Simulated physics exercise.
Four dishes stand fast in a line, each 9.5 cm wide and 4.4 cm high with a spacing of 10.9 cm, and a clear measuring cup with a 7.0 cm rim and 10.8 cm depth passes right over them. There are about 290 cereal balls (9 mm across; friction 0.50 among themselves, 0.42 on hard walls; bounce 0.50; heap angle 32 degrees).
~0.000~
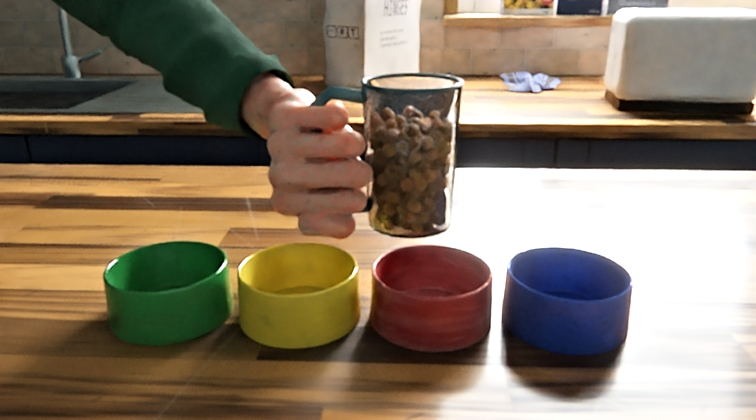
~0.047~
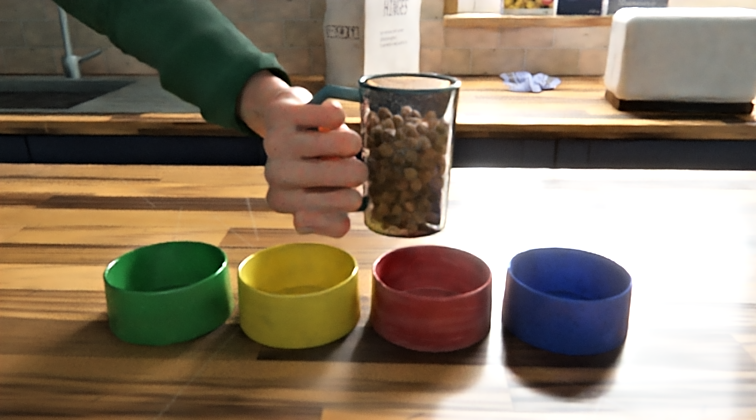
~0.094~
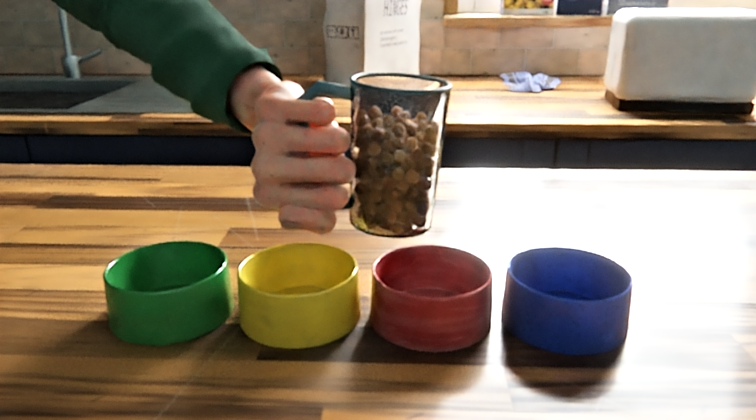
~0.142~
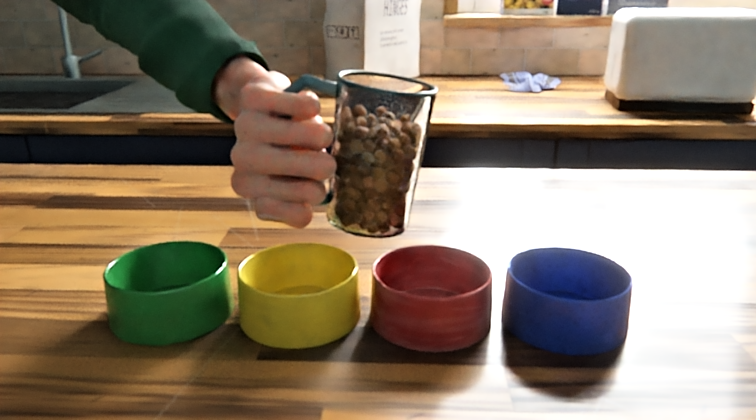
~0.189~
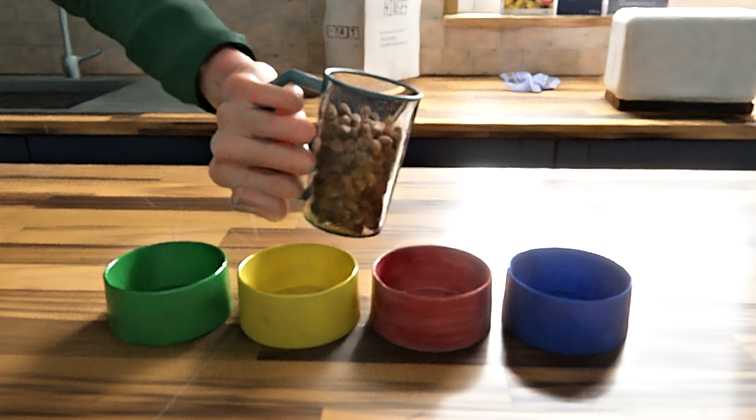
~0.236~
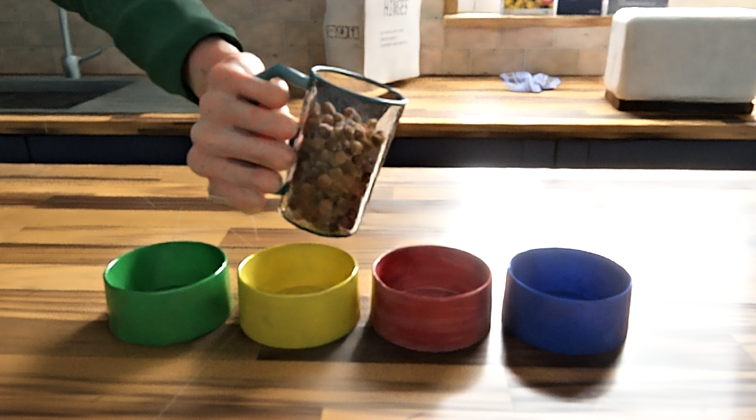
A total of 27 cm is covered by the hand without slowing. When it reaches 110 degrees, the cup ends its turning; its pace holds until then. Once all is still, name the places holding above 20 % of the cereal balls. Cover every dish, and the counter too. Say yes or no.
Red dish: No, blue dish: No, green dish: Yes, yellow dish: No, counter: No.
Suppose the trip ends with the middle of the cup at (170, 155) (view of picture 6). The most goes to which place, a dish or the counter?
Yellow.
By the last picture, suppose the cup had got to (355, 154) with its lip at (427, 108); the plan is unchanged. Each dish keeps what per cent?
Final shares - red 0 %, blue 0 %, green 90 %, yellow 0 %.
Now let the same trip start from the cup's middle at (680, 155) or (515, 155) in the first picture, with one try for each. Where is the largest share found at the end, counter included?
The winner: Red; yellow.
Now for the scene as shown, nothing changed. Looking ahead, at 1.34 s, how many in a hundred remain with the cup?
Roughly 70 per cent of the load.
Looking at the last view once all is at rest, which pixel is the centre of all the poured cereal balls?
Somewhere around (172, 286) in the final frame.
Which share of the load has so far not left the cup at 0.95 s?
Some 100 per cent.
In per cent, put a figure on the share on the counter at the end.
Estimate: Near 0 per cent.
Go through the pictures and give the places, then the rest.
The first frame shows cup at (411, 155), tilt 0 degrees, lip at (461, 83), moved 0.0 cm; middle of the pieces at (411, 172); blue dish at (569, 272); red dish at (432, 270); yellow dish at (298, 268); green dish at (167, 265).
The second frame shows cup at (407, 155), tilt 1 degrees, lip at (458, 83), moved 0.3 cm; middle of the pieces at (407, 172).
The third frame shows cup at (396, 155), tilt 4 degrees, lip at (450, 86), moved 1.1 cm; middle of the pieces at (395, 172).
The fourth frame shows cup at (377, 155), tilt 8 degrees, lip at (436, 91), moved 2.6 cm; middle of the pieces at (375, 172).
The fifth frame shows cup at (358, 154), tilt 13 degrees, lip at (421, 96), moved 4.0 cm; middle of the pieces at (355, 171).
The sixth frame shows cup at (338, 154), tilt 18 degrees, lip at (406, 101), moved 5.5 cm; middle of the pieces at (334, 171); blue dish at (569, 272); red dish at (432, 270); yellow dish at (298, 268); green dish at (167, 265). Its pace works out near 105 degrees a second; the hand travels 31 cm a second.
After 0.66 s, tilt 62 degrees; cup holds 100 %.
After 0.95 s, tilt 92 degrees; cup holds 100 %.
Then, at 1.34 s, tilt 110 degrees; cup holds 70 %, green 25 %.
In the end, at 3.0 s, red 0 %, blue 0 %, green 100 %, yellow 0 %, counter 0 %.
